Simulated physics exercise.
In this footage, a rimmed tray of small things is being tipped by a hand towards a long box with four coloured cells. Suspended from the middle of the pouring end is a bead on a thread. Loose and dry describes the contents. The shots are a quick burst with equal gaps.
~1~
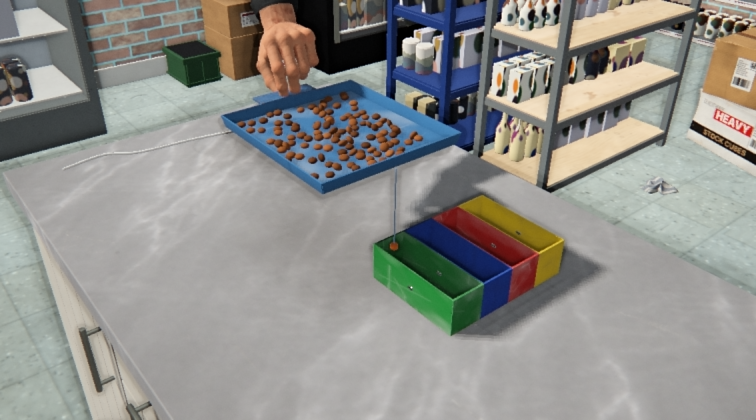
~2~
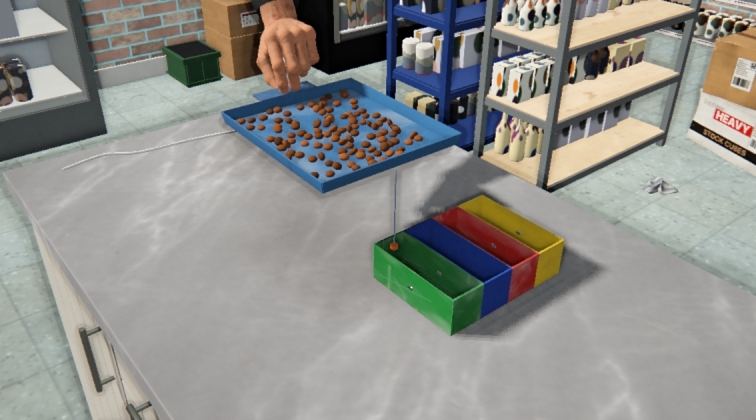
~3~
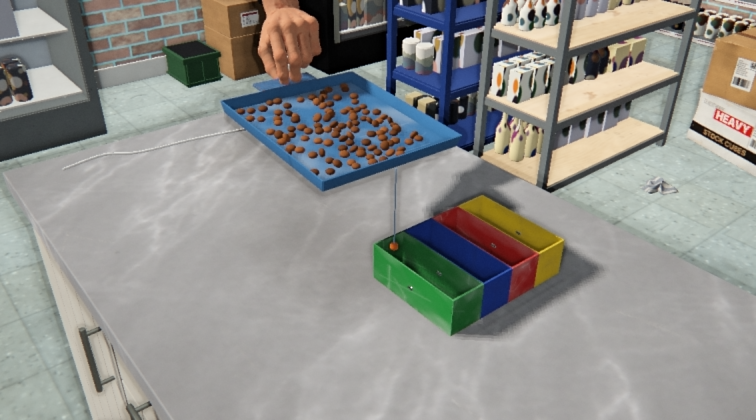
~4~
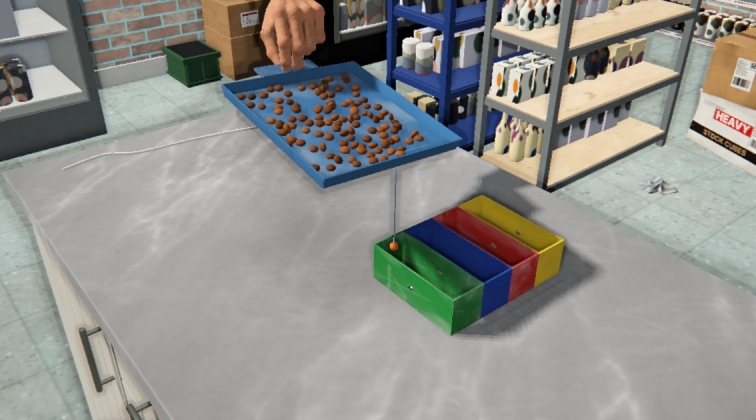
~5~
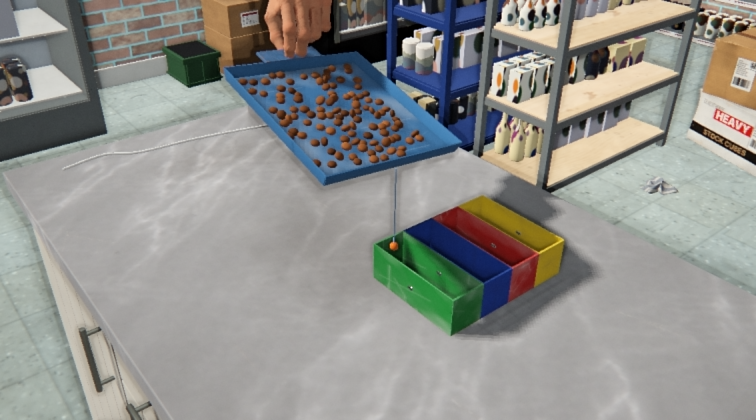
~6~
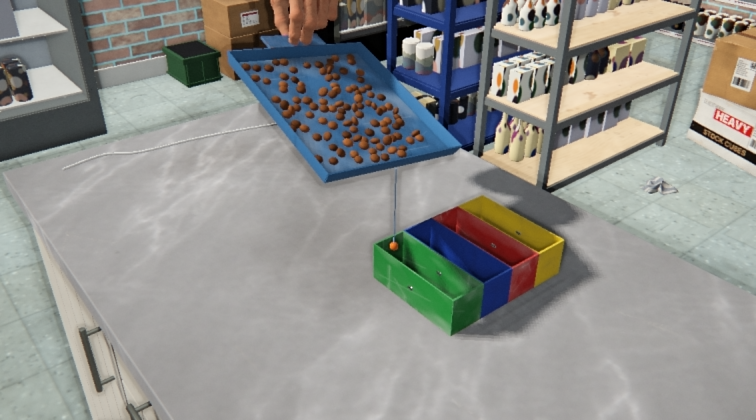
Storeroom worktop, a hand steadily tilting a blue tray of brown kibble above a box with green, blue, red and yellow cells.
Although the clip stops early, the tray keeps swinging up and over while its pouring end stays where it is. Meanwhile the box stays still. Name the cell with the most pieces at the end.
Blue.
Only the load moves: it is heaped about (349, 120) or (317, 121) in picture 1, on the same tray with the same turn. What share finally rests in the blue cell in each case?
In order, about 60 and 50 in a hundred.
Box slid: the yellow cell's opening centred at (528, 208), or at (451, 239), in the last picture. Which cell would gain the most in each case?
So the first one goes to the green cell and the second to yellow.
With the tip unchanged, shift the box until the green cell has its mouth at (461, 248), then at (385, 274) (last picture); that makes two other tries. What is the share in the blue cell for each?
20 and 20 in a hundred.
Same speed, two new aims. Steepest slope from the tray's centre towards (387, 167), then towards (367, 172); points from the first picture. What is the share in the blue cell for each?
Around 10 per cent first, around 0 per cent next.
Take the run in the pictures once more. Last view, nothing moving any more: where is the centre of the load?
Centre at rest, last view: Approx. (452, 272).
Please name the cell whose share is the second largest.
Next after the leader comes the cell in red.
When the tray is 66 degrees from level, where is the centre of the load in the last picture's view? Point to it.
Near (426, 149).
Soon, tray tipped steeply; nearly all on the tray; a small part falling or outside the box.
A while on, tray tipped past a quarter turn; a small part on the tray; about half in the blue cell; about a quarter in the red cell; a small part in the green cell; a small part falling or outside the box.
Towards the end, tray tipped past a quarter turn; about two thirds in the blue cell; about a quarter in the red cell; a small part in the green cell; a stray few falling or outside the box.
Finally, tray tipped past a quarter turn; about two thirds in the blue cell; about a quarter in the red cell; a small part in the green cell; none in the yellow cell; a stray few outside the box.
